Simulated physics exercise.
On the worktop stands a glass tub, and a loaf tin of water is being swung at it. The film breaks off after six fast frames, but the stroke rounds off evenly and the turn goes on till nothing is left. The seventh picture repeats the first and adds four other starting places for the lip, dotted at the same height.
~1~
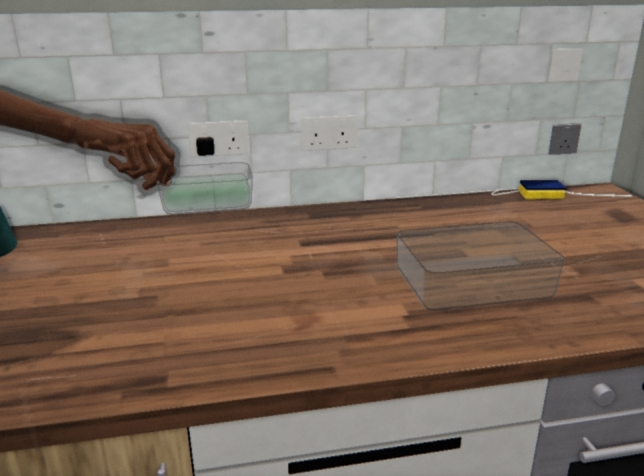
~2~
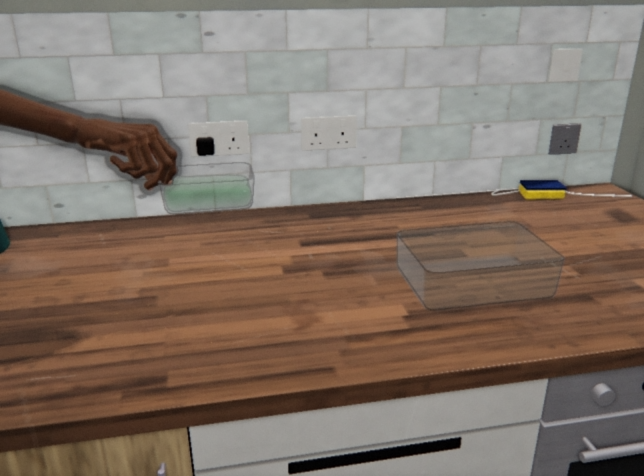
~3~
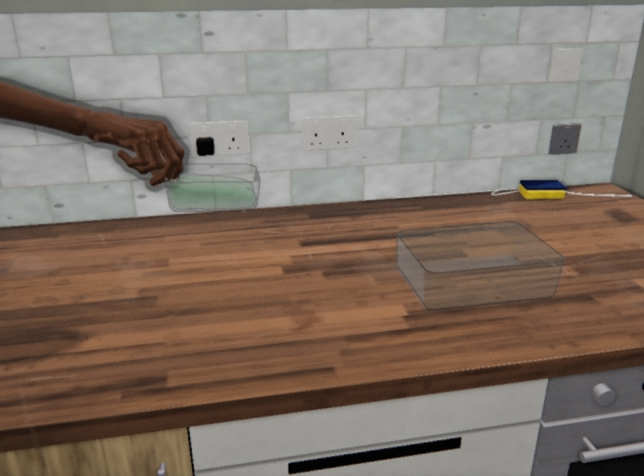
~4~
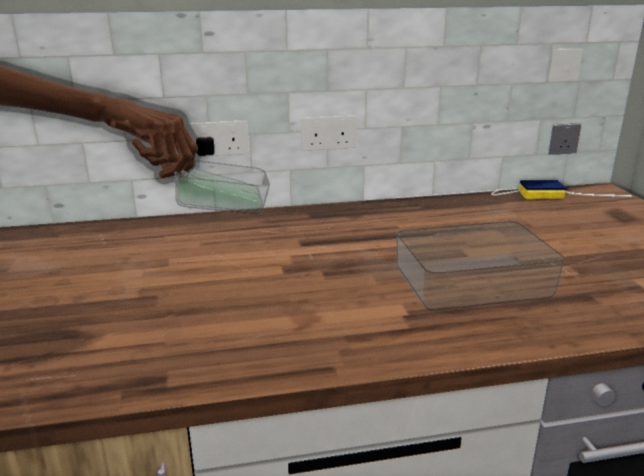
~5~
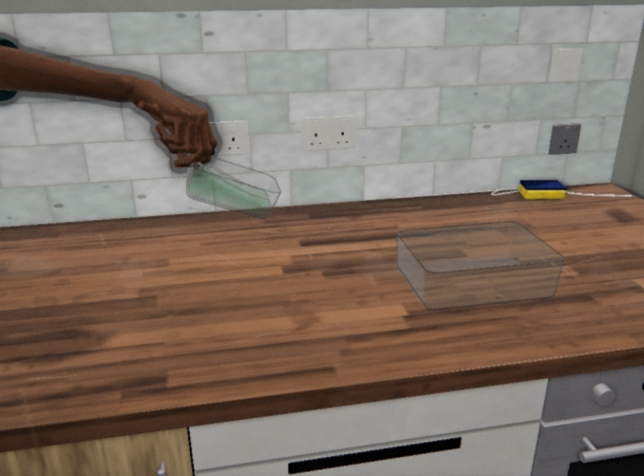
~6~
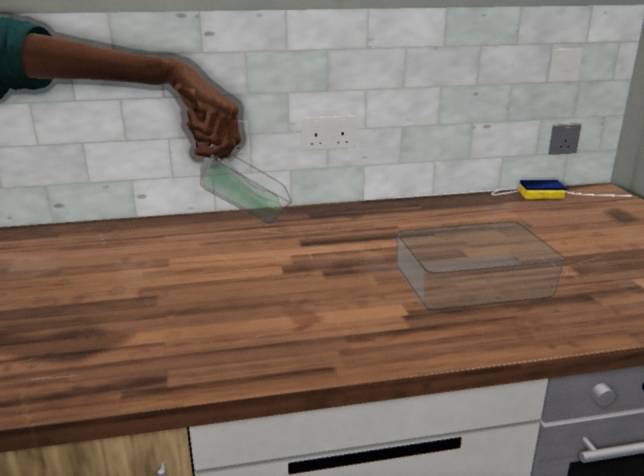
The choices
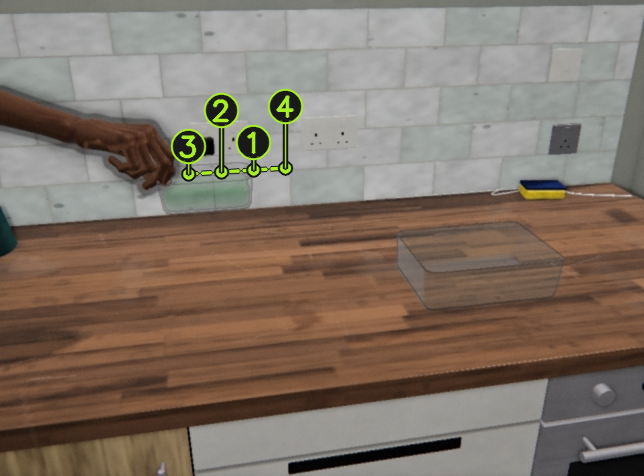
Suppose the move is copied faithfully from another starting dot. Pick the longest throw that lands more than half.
Take 4.
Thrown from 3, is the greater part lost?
Yes, it does.
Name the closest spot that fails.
Here it is spot 1.
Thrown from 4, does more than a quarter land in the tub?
Yes.
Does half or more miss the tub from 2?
Yes, it does.
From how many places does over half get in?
One of the four.
On the marked copy, 1 at (253, 170); 2 at (221, 172); 3 at (188, 174); 4 at (285, 168).
With 1, about 10 % lands in the tub, 84 % falls short and 7 % goes beside or beyond.
With 2, about 0 % lands in the tub, 95 % falls short and 5 % goes beside or beyond.
With 3, about 0 % lands in the tub, 100 % falls short.
With 4, about 79 % lands in the tub, 14 % falls short and 7 % goes beside or beyond.
